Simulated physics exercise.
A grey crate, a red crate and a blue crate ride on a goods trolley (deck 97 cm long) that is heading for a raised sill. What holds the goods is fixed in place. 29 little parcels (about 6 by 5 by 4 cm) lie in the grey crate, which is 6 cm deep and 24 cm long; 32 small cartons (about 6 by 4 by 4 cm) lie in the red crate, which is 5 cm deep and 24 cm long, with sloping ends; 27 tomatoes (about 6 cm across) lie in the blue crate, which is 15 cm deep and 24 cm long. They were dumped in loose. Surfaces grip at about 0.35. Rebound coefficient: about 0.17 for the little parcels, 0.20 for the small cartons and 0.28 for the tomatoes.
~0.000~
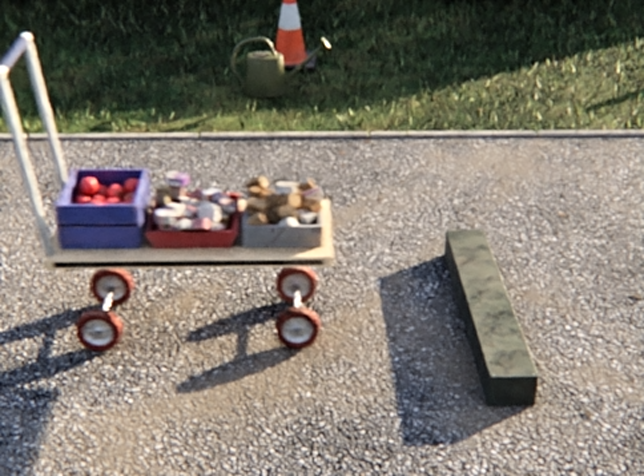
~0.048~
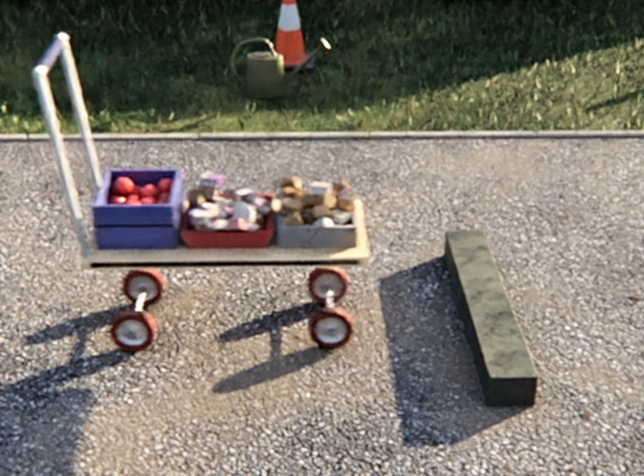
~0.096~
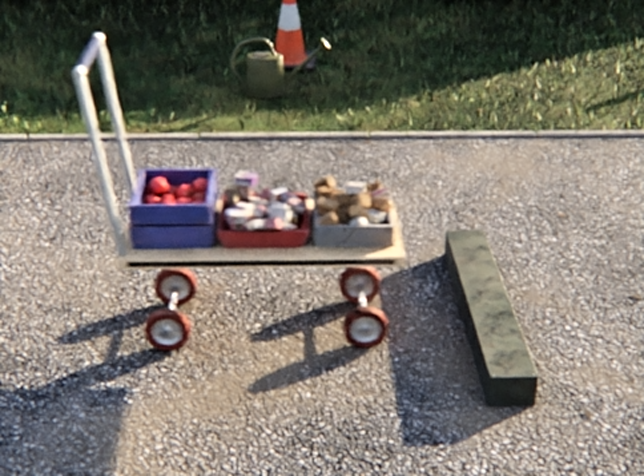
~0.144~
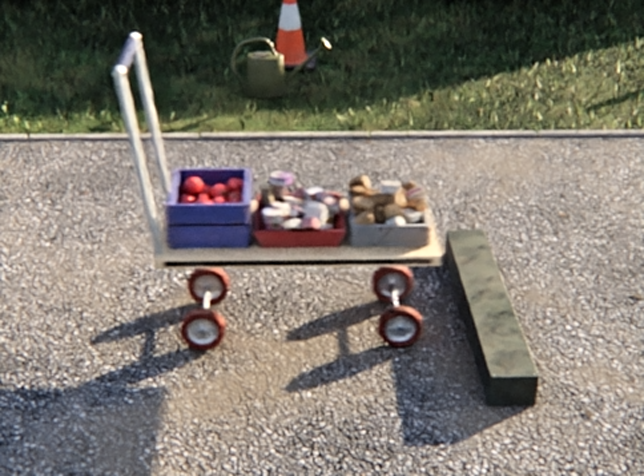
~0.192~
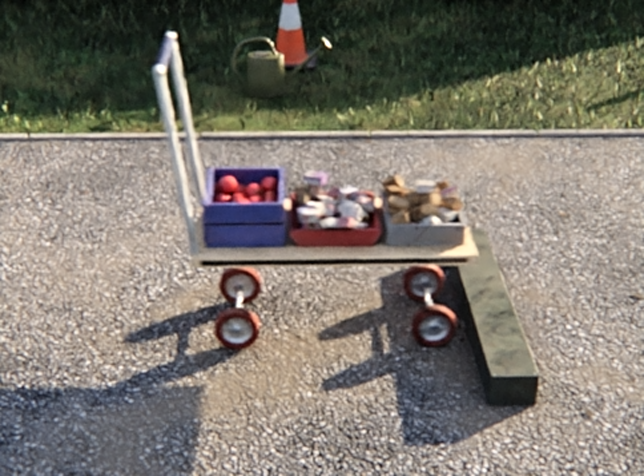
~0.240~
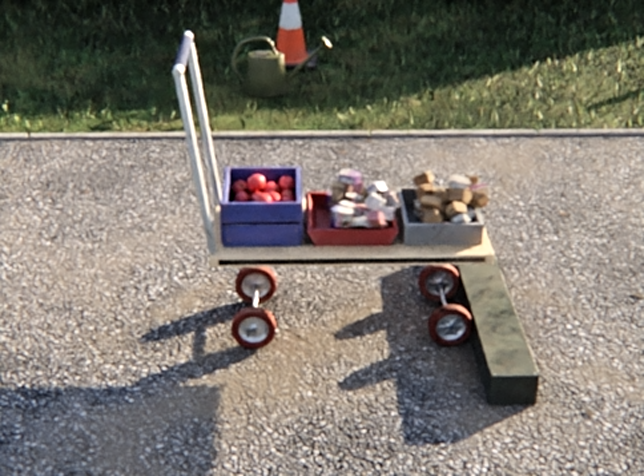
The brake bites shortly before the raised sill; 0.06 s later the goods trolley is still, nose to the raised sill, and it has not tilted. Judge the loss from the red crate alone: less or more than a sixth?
The red crate loses more than one in six of its small cartons.
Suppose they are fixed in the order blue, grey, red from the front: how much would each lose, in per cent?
Then grey crate 10, red crate 40, blue crate 0 per cent.
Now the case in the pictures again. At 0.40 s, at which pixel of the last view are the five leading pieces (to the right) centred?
Around (555, 205).
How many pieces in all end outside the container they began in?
About 25.
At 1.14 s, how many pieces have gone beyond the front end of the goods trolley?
Some 14 pieces.
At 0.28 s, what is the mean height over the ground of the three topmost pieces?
About 58 cm.
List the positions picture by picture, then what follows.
In the first frame (each is followed by its nearest rim corner in this view), red crate, (148, 232); blue crate, (60, 205); 55 cm short of the stop; none out.
The second frame shows red crate, (184, 232); blue crate, (97, 206); 43 cm short of the stop.
The third frame shows red crate, (221, 232); blue crate, (134, 205); 30 cm short of the stop.
The fourth frame shows red crate, (257, 231); blue crate, (171, 205); 18 cm short of the stop.
The fifth frame shows red crate, (293, 230); blue crate, (208, 204); stopping.
The sixth frame shows red crate, (311, 230); blue crate, (226, 203); stopping; 1 out, the lowest parcel at (479, 191).
After 0.28 s, grey crate 22 in, 7 out, red crate 29 in, 3 out and blue crate 27 in, 0 out.
After 0.40 s, grey crate 19 in, 10 out, red crate 21 in, 11 out and blue crate 27 in, 0 out.
After 0.63 s, grey crate 17 in, 12 out, red crate 20 in, 12 out and blue crate 27 in, 0 out.
Final count (at 1.14 s), grey crate 17 in, 12 out, red crate 19 in, 13 out and blue crate 27 in, 0 out. Asked share, 13 of 32, 41 per cent.
